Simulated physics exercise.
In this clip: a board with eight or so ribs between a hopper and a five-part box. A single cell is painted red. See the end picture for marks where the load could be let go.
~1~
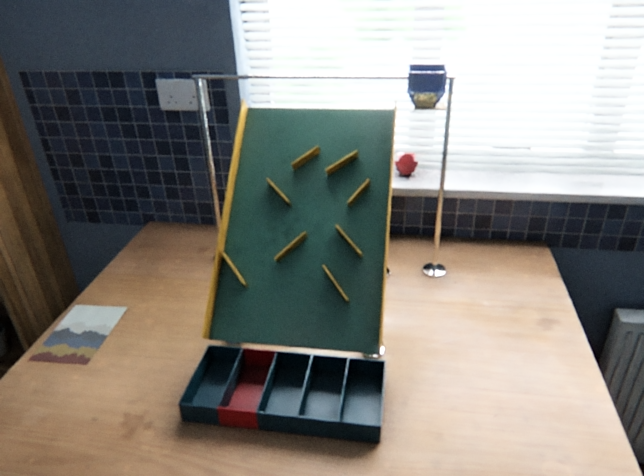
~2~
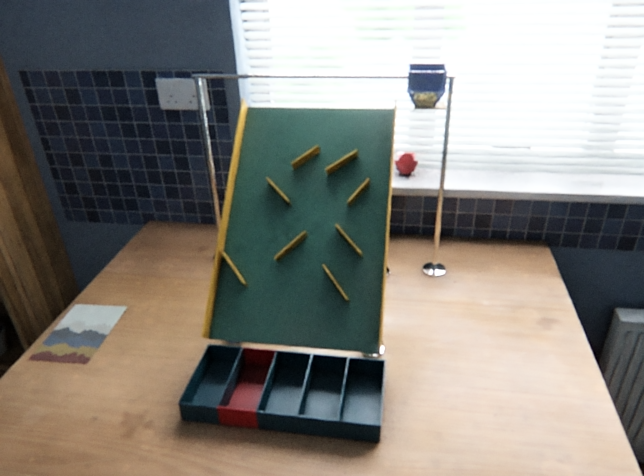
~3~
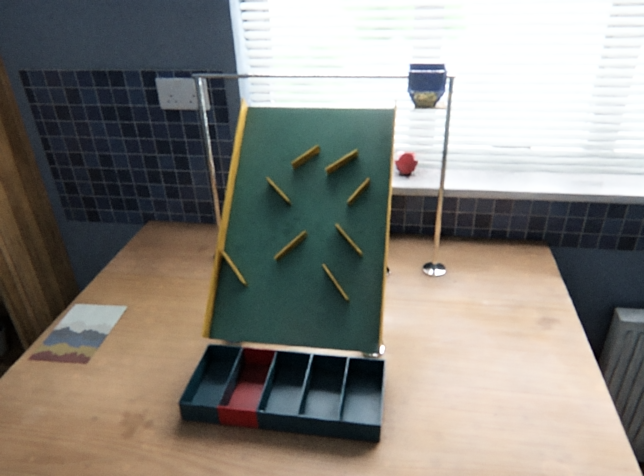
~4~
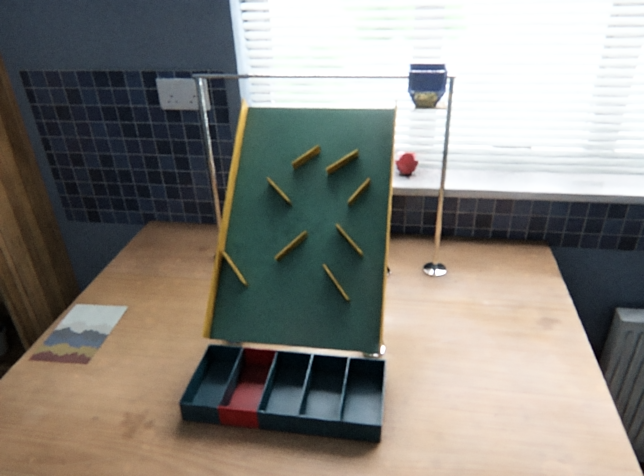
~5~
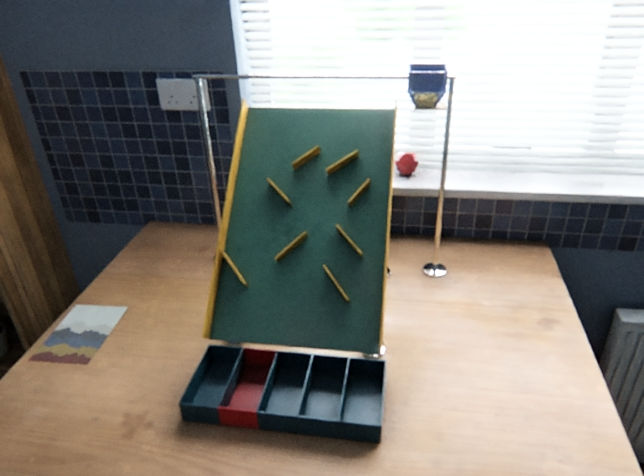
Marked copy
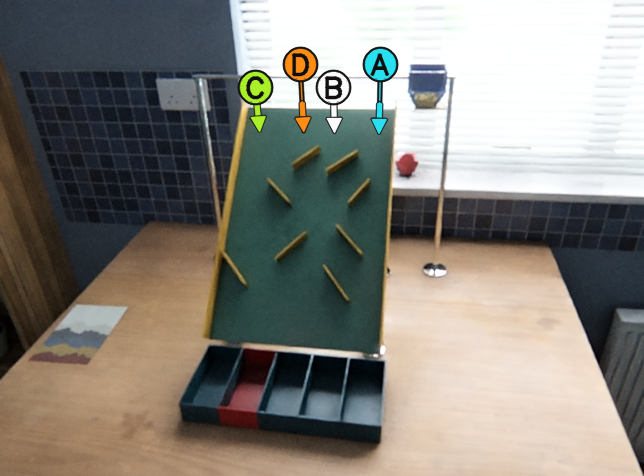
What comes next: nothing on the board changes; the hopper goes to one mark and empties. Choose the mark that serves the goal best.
The answer is mark B.
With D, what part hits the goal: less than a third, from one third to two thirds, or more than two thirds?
It is less than a third.
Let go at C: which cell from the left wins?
The third from the left.
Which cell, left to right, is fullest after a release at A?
It is the fifth one.
On the marked copy, mark A meets the board at (379, 128); mark B meets the board at (334, 127); mark C meets the board at (259, 126); mark D meets the board at (303, 126).
For mark A, a small share in the red cell, the bulk in other cells, a small share outside the box.
For mark B, close to half in the red cell, close to half in other cells.
For mark C, close to a quarter in the red cell, close to two thirds in other cells, only a few held on the board, only a few outside the box.
For mark D, a small share in the red cell, the bulk in other cells, only a few outside the box.
